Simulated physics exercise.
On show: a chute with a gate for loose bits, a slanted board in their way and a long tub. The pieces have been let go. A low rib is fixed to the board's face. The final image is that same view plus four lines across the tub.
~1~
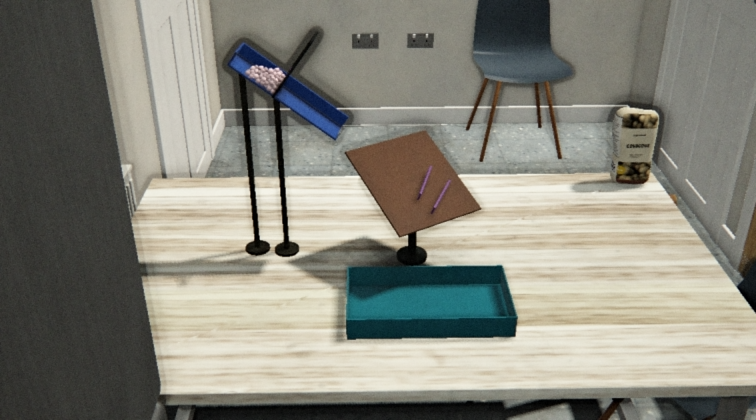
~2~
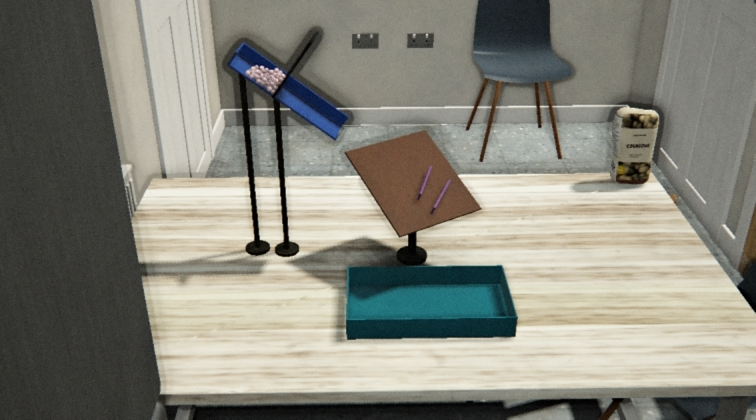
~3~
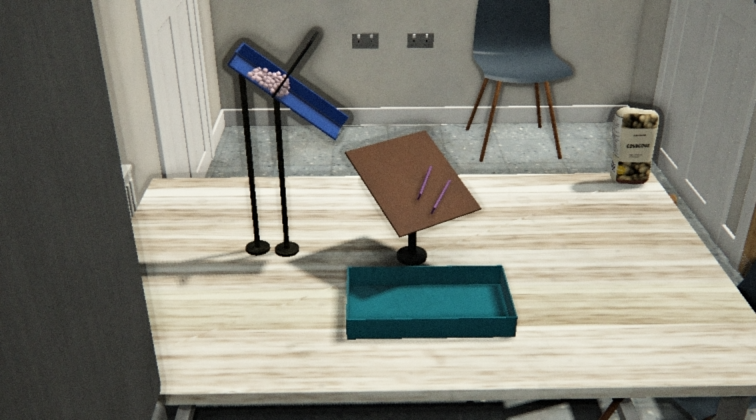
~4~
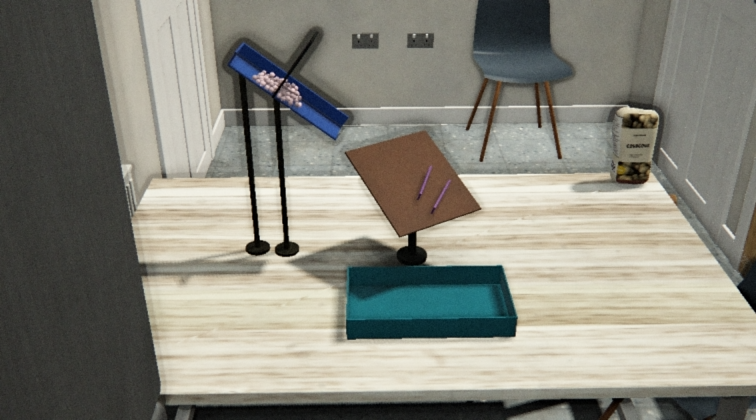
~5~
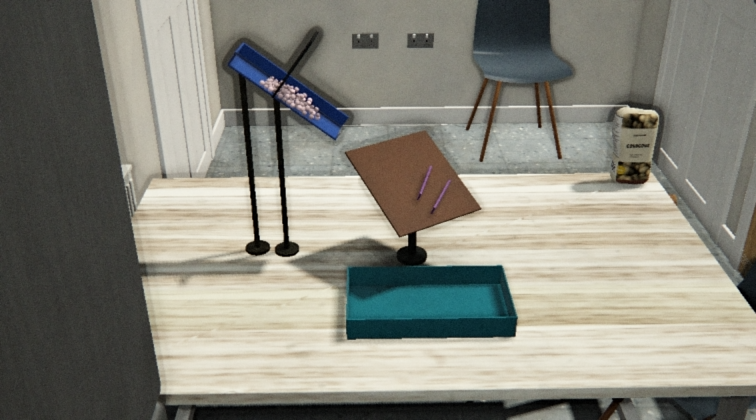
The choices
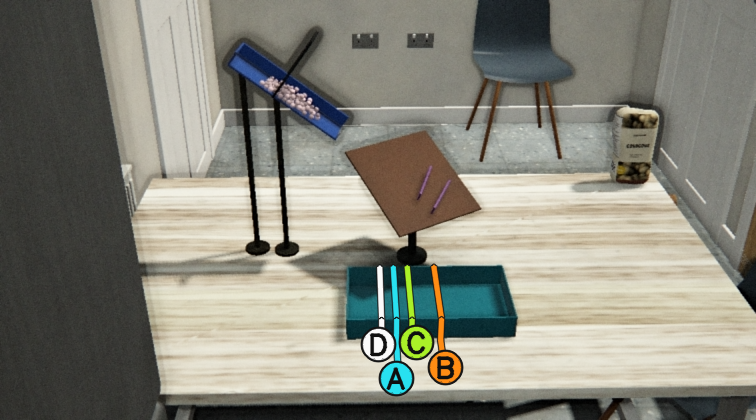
At first, a clump of pale pink sugar pearls sits near the top of a sloping blue chute, above a brown slanted board with two purple ribs and an empty teal tub. The pearls then slide down the chute to the right, spreading into a longer trail inside it.
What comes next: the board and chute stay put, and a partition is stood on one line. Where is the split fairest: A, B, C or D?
B is best.
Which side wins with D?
More lands on the right.
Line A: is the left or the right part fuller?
More lands on the right.
On the marked copy, line A crosses the front rim at (396, 319); line B crosses the front rim at (441, 318); line C crosses the front rim at (412, 319); line D crosses the front rim at (381, 319).
With A, of what is caught, none on the left of the divider, all on the right.
With B, of what is caught, about half on the left of the divider, about half on the right.
With C, of what is caught, a stray few on the left of the divider, nearly all on the right.
With D, of what is caught, none on the left of the divider, all on the right.
